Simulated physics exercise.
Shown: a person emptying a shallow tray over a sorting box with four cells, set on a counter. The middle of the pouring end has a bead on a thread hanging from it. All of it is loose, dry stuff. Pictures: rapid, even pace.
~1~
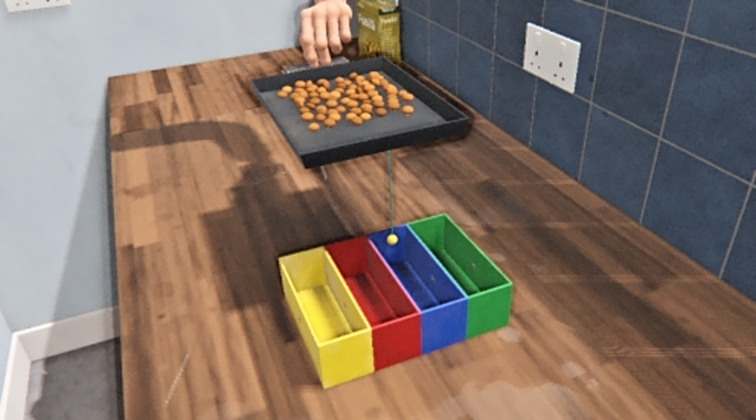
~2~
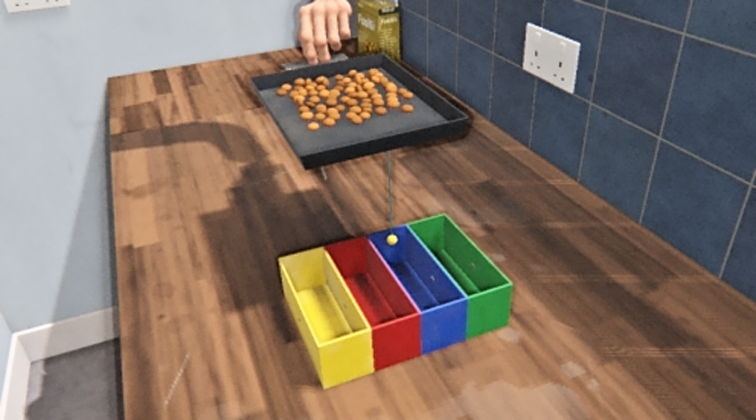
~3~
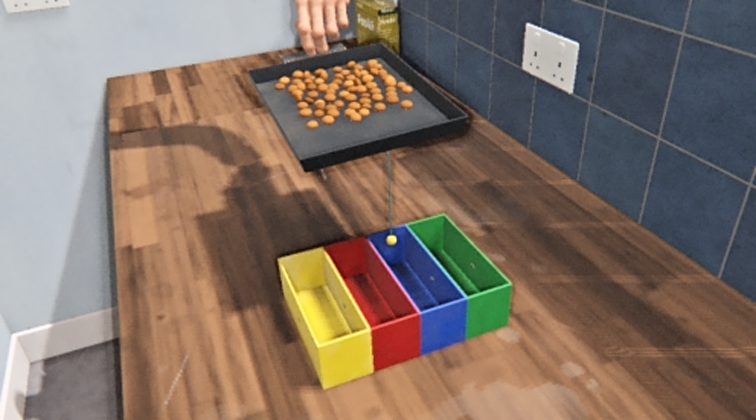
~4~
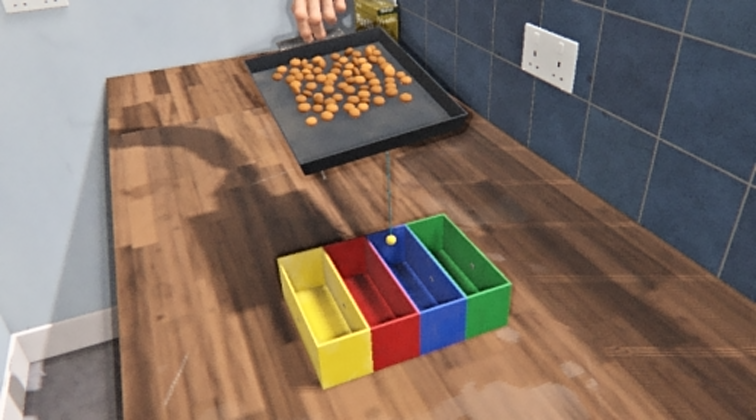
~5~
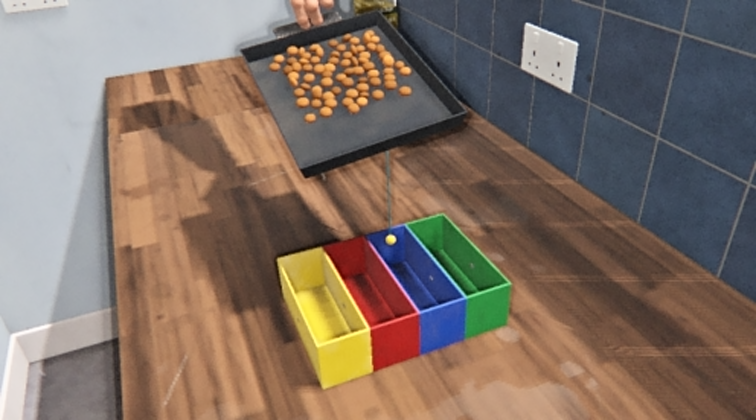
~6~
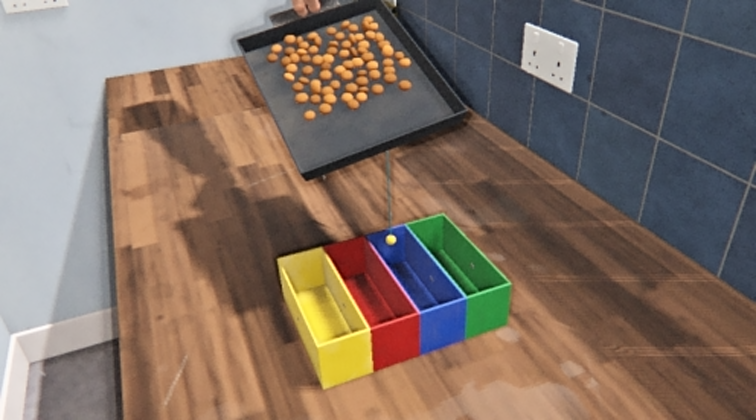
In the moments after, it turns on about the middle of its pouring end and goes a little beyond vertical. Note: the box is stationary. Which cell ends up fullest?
The yellow cell.
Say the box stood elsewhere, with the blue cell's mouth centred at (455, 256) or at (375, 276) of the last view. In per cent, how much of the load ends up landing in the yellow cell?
About 30 per cent, then about 10 per cent.
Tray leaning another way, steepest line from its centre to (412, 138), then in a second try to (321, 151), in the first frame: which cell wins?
The green cell; yellow.
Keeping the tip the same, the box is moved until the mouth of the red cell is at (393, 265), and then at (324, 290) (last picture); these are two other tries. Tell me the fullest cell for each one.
Taking the two placings in order, you'd get the cell in yellow and then the cell in red.
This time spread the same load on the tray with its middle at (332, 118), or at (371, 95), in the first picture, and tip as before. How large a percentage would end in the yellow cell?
Shares in turn: 80 % and 70 %.
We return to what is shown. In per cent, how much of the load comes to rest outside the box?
Roughly 0 percent of the load.
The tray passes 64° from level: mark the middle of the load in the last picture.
Check around (324, 154) in the last picture.
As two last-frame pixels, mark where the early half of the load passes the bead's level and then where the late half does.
Near (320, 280) to start, and near (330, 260) afterwards.
Shortly afterwards, tray tipped steeply; all but a few on the tray; a little falling or outside the box.
Next, tray tipped past a quarter turn; near a quarter on the tray; near half in the yellow cell; a little in the red cell; a little falling or outside the box.
Some moments later, tray tipped past a quarter turn; the bulk in the yellow cell; near a quarter in the red cell; a little falling or outside the box.
In the end, tray tipped past a quarter turn; the bulk in the yellow cell; near a quarter in the red cell; none at all in the blue cell; none at all in the green cell; a little outside the box.
